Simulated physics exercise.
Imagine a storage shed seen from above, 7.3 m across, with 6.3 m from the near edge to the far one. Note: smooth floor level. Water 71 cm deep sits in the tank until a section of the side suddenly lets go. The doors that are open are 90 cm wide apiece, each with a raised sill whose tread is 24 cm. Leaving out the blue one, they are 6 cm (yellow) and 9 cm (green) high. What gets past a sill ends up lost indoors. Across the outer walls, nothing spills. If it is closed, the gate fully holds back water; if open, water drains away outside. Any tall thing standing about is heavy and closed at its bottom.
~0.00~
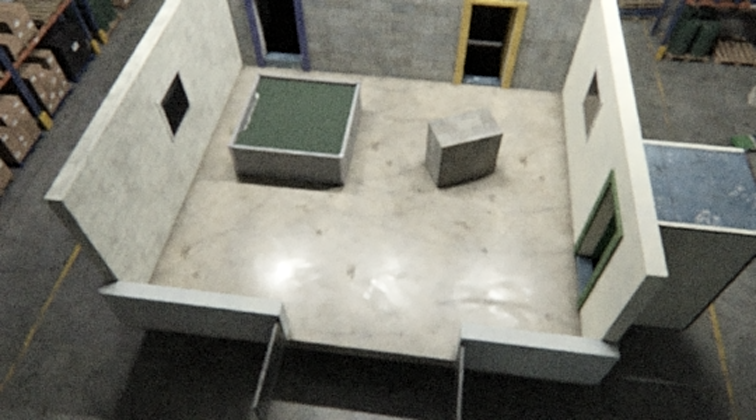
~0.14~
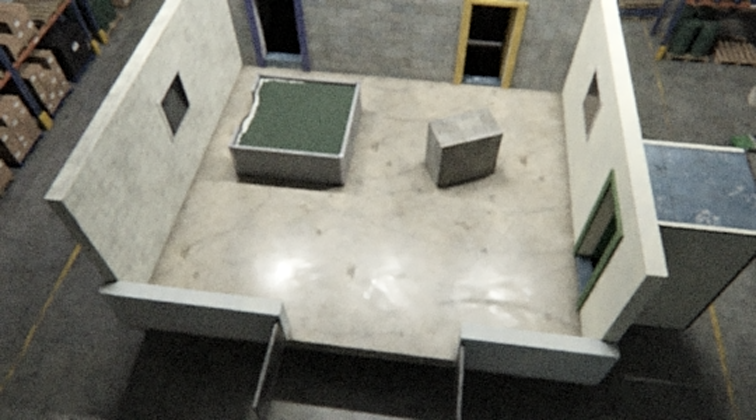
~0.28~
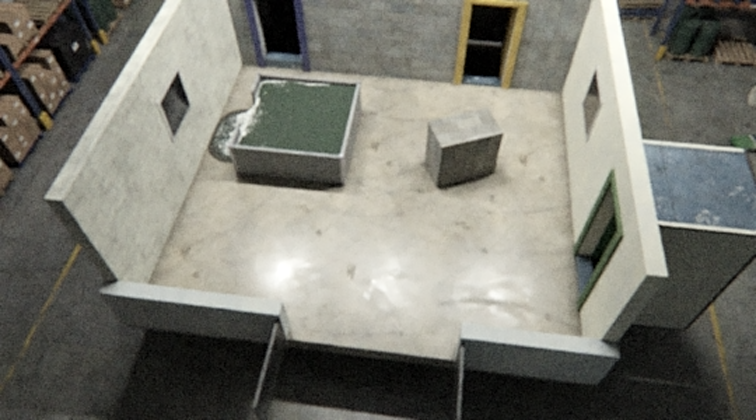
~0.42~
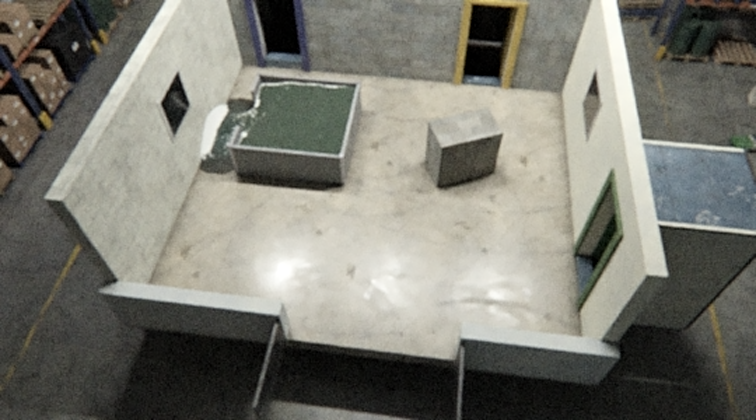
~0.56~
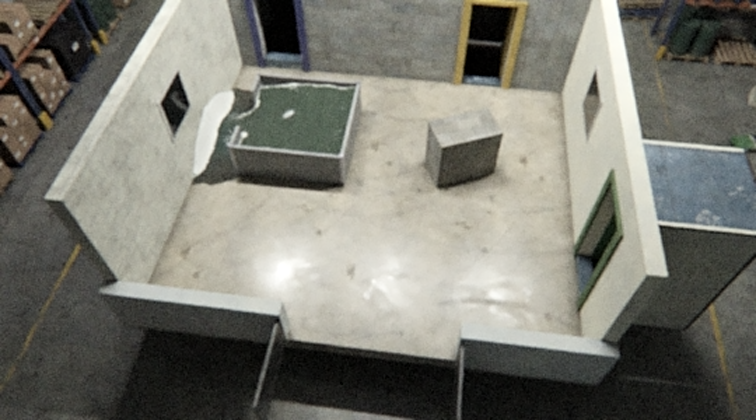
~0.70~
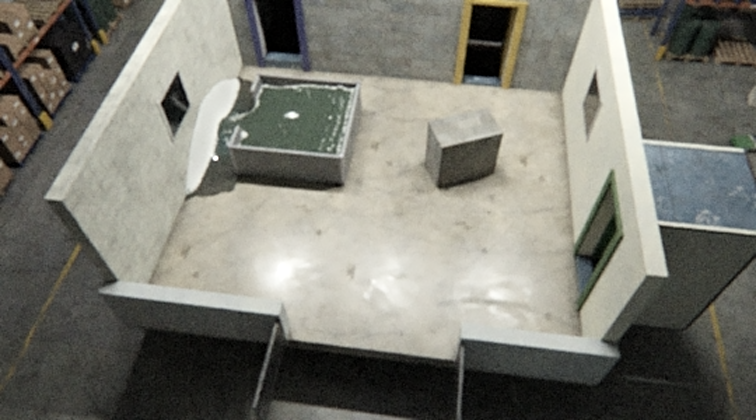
At first, dark green water lies still in a raised rectangular tank inside a roofless shed, near a grey block. Then the surface ripples at the tank's left end and water pours out onto the pale floor, spreading to the left wall and along it toward the viewer as ripples cross the tank.
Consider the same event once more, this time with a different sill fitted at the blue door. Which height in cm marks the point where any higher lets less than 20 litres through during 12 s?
That point lies near 23 cm.
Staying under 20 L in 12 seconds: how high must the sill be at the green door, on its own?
The green door needs around 7.0 cm.
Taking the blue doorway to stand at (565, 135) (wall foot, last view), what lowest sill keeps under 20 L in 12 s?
Roughly 10.5 cm, give or take.
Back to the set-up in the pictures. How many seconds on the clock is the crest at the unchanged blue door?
Some 2.4 s, more or less.
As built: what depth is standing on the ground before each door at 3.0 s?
Door depths (cm): Blue = 24, yellow = 2, green = 0.
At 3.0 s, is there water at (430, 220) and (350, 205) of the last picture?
Point 1: Unreached by liquid; point 2: Unreached by liquid.
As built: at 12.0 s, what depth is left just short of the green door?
Some 10.0 cm.
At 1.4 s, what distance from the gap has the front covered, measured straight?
3.8 metres.
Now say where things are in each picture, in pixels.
In the first frame, still water, 71 cm deep, in the tank at (298, 116); the blue door at (278, 32) is dry.
In the second frame, the front is at a hidden place, 0.3 m from the gap at (252, 129); 0.2 m2 of floor is wet, 71 cm left at the back.
In the third frame, the gap is at (252, 129), the front 0.8 m out at (213, 141); the back of the tank holds 71 cm.
In the fourth frame, the front is at (200, 165), 0.9 m from the gap at (252, 129); 1.4 m2 of floor is wet, 71 cm left at the back.
In the fifth frame, the front is at (193, 180), 1.2 m from the gap at (252, 129); 1.8 m2 of floor is wet, 68 cm left at the back.
In the sixth frame, water pours out at (252, 128) and has run 1.5 m, to (186, 197); about 14 cm deep outside, 59 cm at the back; the blue door at (278, 32), 2.2 m from the gap, is still 1.0 m from the nearest water.
After 1.4 s water covers 15 % of the floor, deepest (55 cm) near (220, 137); 24 cm at the blue door, 0 litres in over its 24 cm sill.
After 3.0 s water covers 40 % of the floor, deepest (32 cm) near (239, 75); 24 cm at the blue door, 15 litres in over its 24 cm sill.
After 12.0 s water covers 100 % of the floor, deepest (10 cm) near (577, 329); 7 cm at the blue door, 17 litres in over its 24 cm sill.
At the blue door as built, the water arrived by 1.2 s and peaked near 28 cm at 2.4 s.
Run again over the same 12 s with other heights there, 38 litres in over 20.5 cm, 7 litres over 27.5 cm. The limit of 20 litres is kept from about 23 cm up.
